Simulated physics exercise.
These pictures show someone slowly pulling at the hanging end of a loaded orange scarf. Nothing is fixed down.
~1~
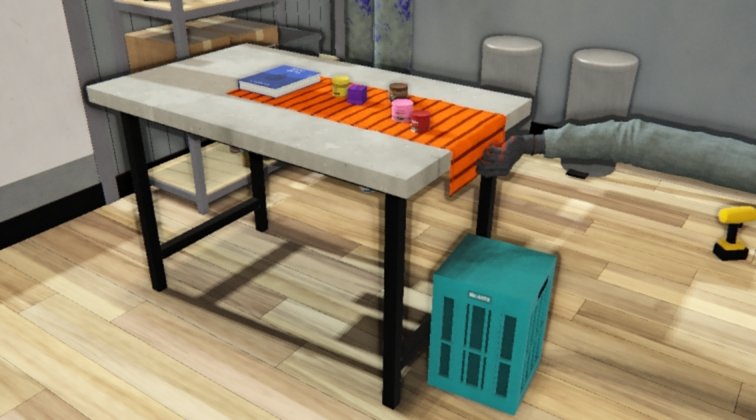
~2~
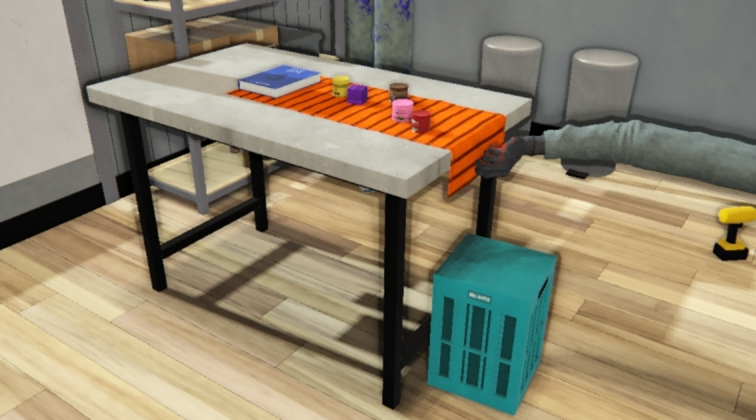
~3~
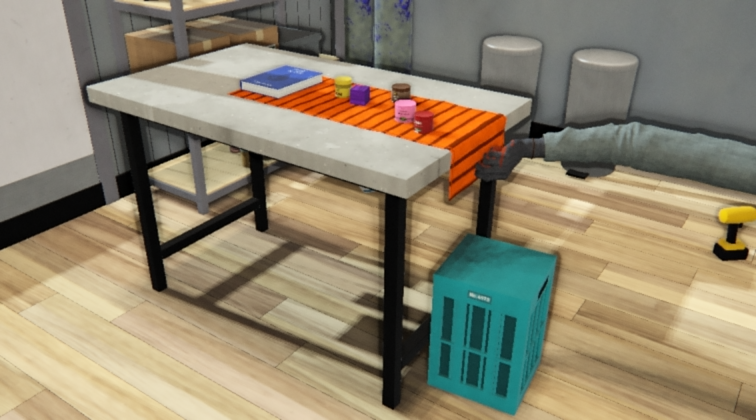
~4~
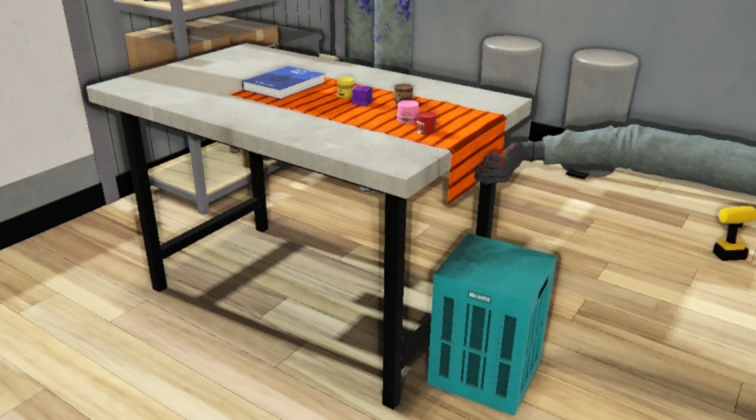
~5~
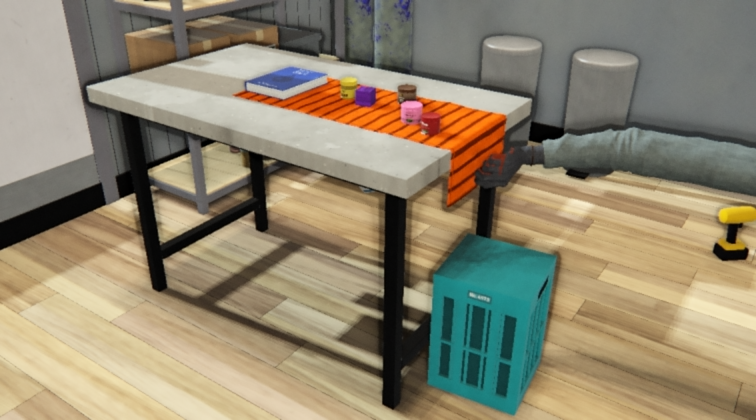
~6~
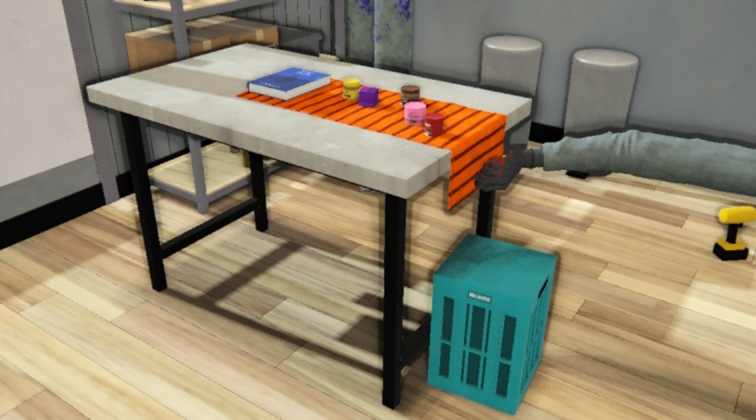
Workshop table with a gloved hand slowly pulling an orange scarf down at the right end, small pots and blue book shifting right.
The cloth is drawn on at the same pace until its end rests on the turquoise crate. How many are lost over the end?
It carries off two.
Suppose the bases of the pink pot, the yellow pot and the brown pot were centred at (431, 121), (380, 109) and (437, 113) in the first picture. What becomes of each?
The pink pot comes down; the yellow pot stays on; the brown pot comes down.
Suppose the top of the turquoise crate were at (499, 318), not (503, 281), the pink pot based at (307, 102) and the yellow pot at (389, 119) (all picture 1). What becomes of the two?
The pink pot holds on, the yellow pot is carried off.
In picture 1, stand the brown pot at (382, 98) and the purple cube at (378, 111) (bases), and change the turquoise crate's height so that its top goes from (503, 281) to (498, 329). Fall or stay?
The brown pot goes over, the purple cube tumbles off.
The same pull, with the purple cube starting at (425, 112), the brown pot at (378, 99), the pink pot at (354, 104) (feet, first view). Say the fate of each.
The purple cube tumbles off; the brown pot stays on; the pink pot keeps its place on top.
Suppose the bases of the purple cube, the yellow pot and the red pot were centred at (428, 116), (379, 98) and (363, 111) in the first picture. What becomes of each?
The purple cube is carried off; the yellow pot does not fall; the red pot keeps its place on top.
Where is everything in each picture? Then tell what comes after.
The first frame shows hem (449, 197); red pot (421, 113); pink pot (403, 102); brown pot (399, 85); purple cube (357, 87); yellow pot (341, 78); top of the crate (503, 281).
The second frame shows hem (448, 197); red pot (421, 113).
The third frame shows hem (449, 201); pink pot (405, 103).
The fourth frame shows hem (448, 204); brown pot (404, 86); top of the crate (503, 281).
The fifth frame shows hem (447, 207); purple cube (366, 89).
The sixth frame shows hem (449, 211); red pot (434, 116); pink pot (415, 105); brown pot (410, 88); purple cube (369, 90); yellow pot (352, 80).
Early on, hem near (474, 221); red pot gone.
Midway, hem on the crate; red pot and pink pot gone.
Finally, hem on the crate; red pot and pink pot gone. The answer is two.
